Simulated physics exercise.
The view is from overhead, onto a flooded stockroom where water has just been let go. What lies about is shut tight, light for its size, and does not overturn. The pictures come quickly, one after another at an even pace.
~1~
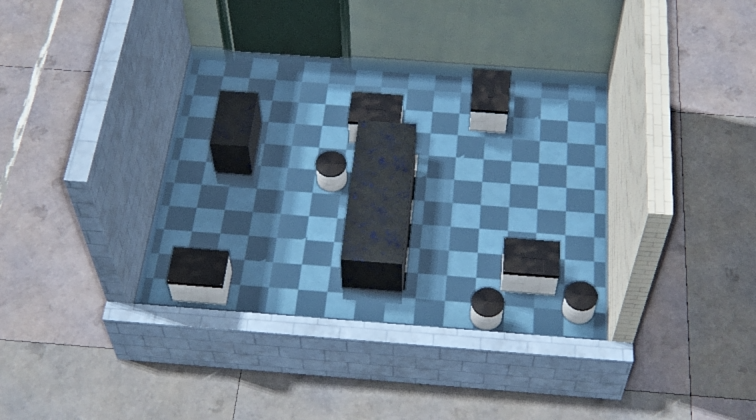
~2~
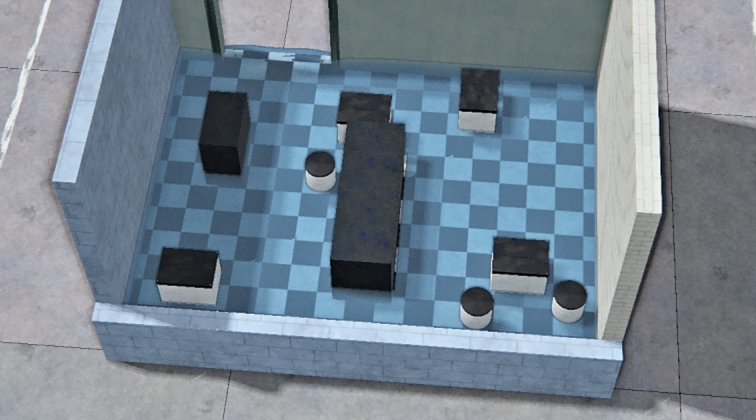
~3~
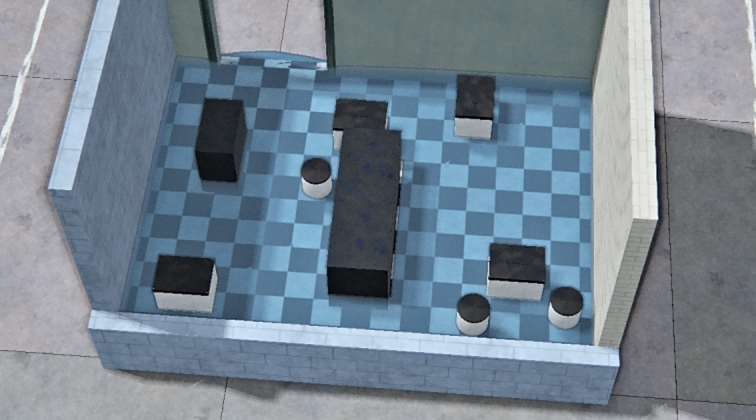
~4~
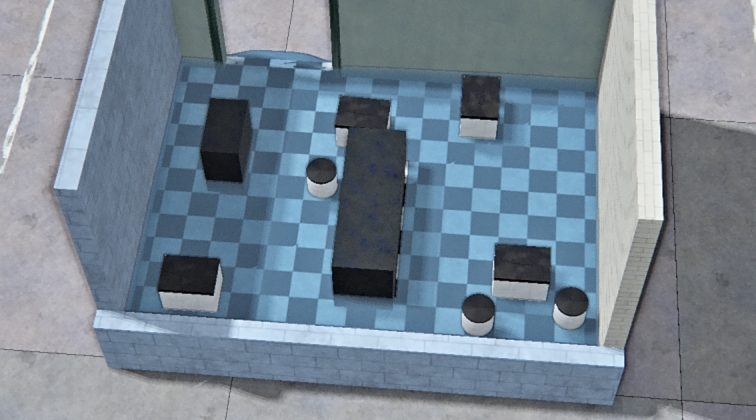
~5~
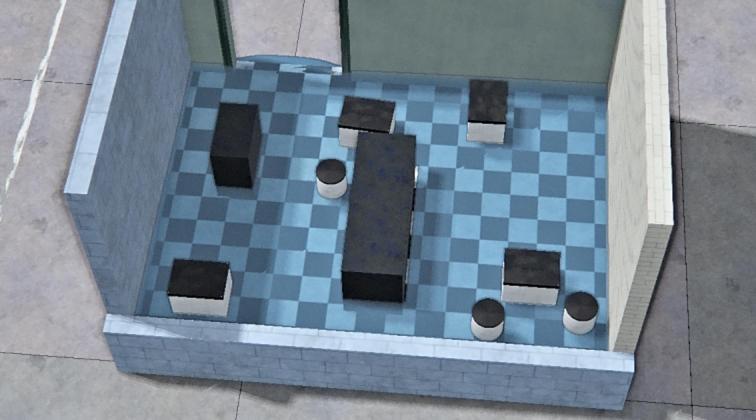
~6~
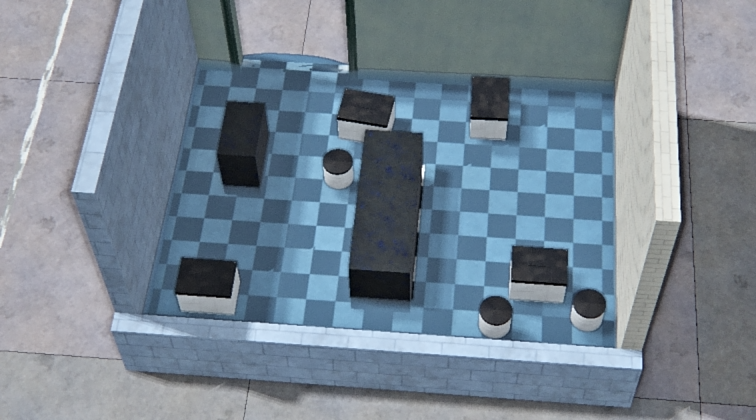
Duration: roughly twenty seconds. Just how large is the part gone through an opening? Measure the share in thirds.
Center third.
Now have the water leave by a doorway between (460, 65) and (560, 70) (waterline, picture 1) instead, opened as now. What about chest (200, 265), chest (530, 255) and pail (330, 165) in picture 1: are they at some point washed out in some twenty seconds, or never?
The three give no escape, escape and escape, in that order.
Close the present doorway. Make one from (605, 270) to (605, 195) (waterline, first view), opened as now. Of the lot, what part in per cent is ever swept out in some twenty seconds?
It works out at 60 percent.
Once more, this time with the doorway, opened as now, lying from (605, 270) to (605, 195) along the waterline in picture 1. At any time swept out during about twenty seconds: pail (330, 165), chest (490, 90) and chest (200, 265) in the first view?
Taken in that order, the answers are not lost, swept away, not lost.
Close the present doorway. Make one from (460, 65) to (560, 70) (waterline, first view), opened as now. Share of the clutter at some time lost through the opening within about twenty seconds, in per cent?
Near 60 in a hundred.
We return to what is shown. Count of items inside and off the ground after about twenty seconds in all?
I make it 4.
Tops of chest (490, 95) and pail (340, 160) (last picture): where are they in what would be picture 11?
(445, 83) and (321, 125), roughly.
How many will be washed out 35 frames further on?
3.
A moment on, 0 of 7 are out; 7 afloat.
Next, 3 of 7 are out; 4 afloat.
Later, 3 of 7 are out; 4 afloat.
In the end, 3 of 7 are out; 4 afloat.
